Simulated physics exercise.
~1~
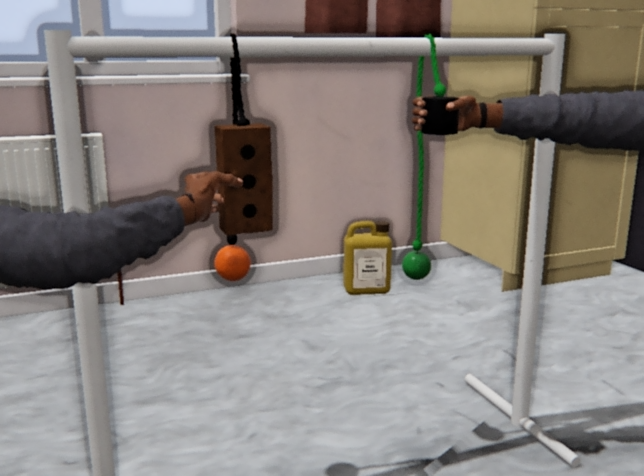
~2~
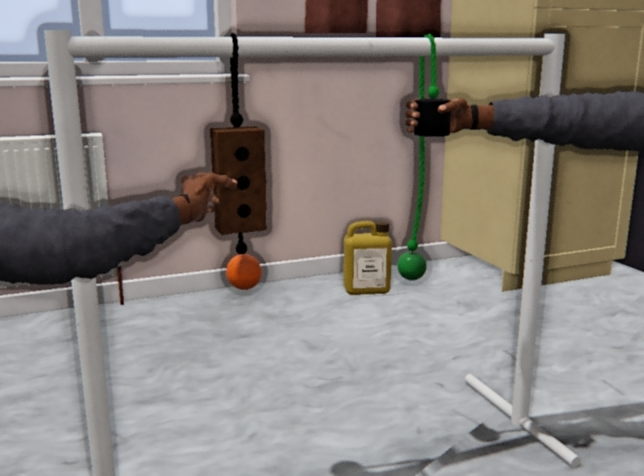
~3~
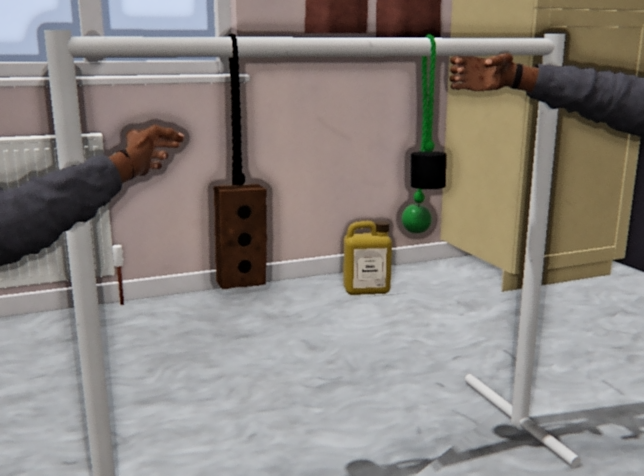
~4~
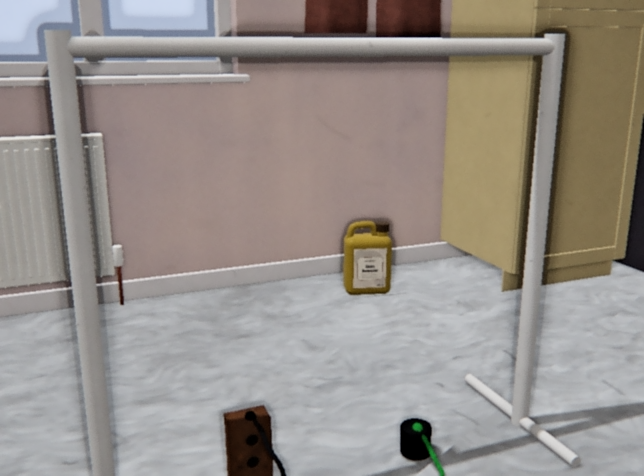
The video shows two hands holding a brown block on a black rope and a black object on a green rope beneath a white frame, with small balls hanging below. The hands let go and draw back, both loads drop, and the block and black object end on the floor.
